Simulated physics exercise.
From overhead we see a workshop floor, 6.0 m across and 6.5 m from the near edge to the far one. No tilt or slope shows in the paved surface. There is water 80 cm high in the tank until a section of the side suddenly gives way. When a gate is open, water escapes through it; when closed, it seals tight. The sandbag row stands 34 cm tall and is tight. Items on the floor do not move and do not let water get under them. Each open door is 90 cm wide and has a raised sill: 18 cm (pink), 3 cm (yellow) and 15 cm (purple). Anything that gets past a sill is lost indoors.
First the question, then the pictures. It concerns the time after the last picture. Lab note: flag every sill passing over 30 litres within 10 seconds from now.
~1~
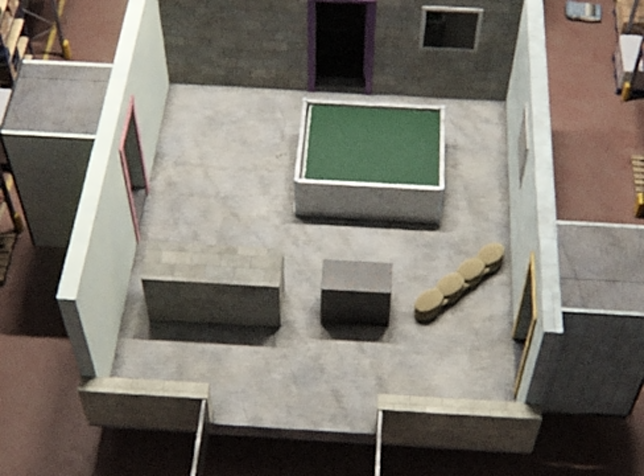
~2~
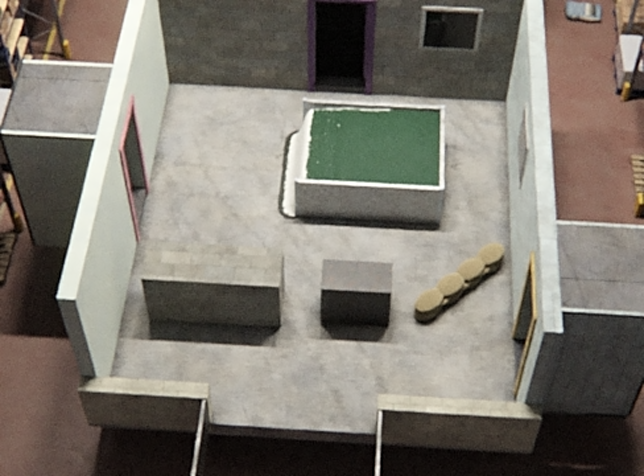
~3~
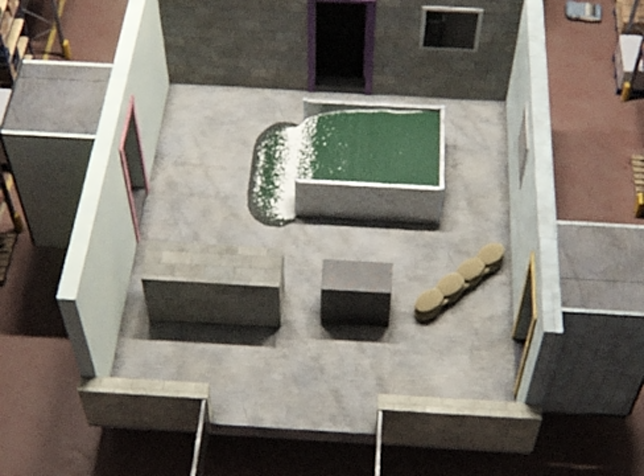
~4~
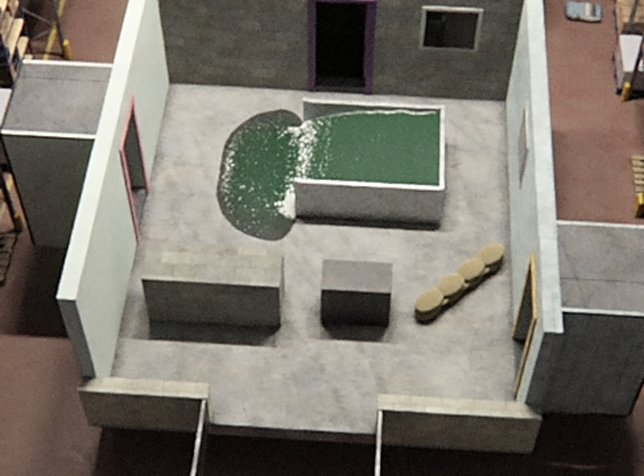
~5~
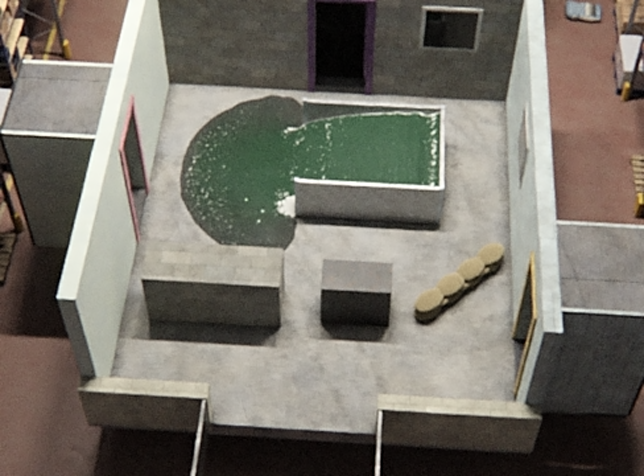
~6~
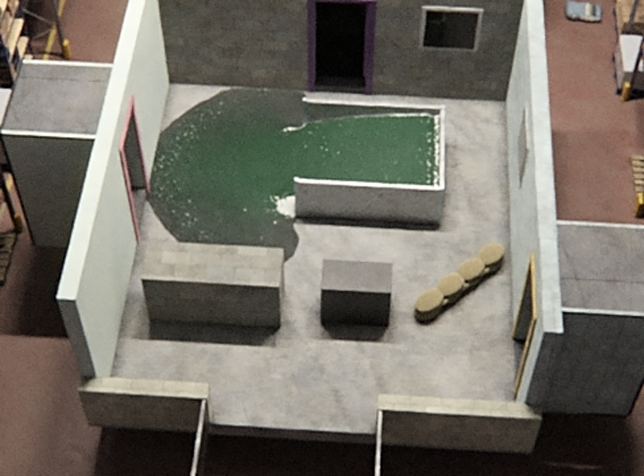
Pink door flagged, yellow door flagged, purple door not flagged.
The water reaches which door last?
Last comes the yellow one.
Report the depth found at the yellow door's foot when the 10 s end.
I'd put it at around 8.5 cm deep.
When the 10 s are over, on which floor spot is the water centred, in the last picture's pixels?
It lies at roughly (347, 221) in pixels.
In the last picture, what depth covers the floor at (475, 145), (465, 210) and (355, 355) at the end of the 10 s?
Close to 12, 13 and 4 centimetres.
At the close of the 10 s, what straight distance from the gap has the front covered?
I'd say close to 5.6 m.
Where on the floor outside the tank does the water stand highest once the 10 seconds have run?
You'll find it around (461, 101).
A moment later water covers 30 % of the floor and is deepest (49 cm) near (168, 93); pink door 34 cm at the sill, 25 L in, yellow door not reached, purple door not reached.
Soon after water covers 35 % of the floor and is deepest (49 cm) near (160, 131); pink door 35 cm at the sill, 93 L in, yellow door not reached, purple door not reached.
Next water covers 50 % of the floor and is deepest (30 cm) near (108, 391); pink door 22 cm at the sill, 151 L in, yellow door not reached, purple door 11 cm at the sill, 0 L in.
Later on water covers 95 % of the floor and is deepest (22 cm) near (505, 231); pink door 14 cm at the sill, 158 L in, yellow door 5 cm at the sill, 0 L in, purple door 8 cm at the sill, 0 L in.
At the end water covers 95 % of the floor and is deepest (18 cm) near (461, 101); pink door 6 cm at the sill, 158 L in, yellow door 8 cm at the sill, 72 L in, purple door 6 cm at the sill, 0 L in.
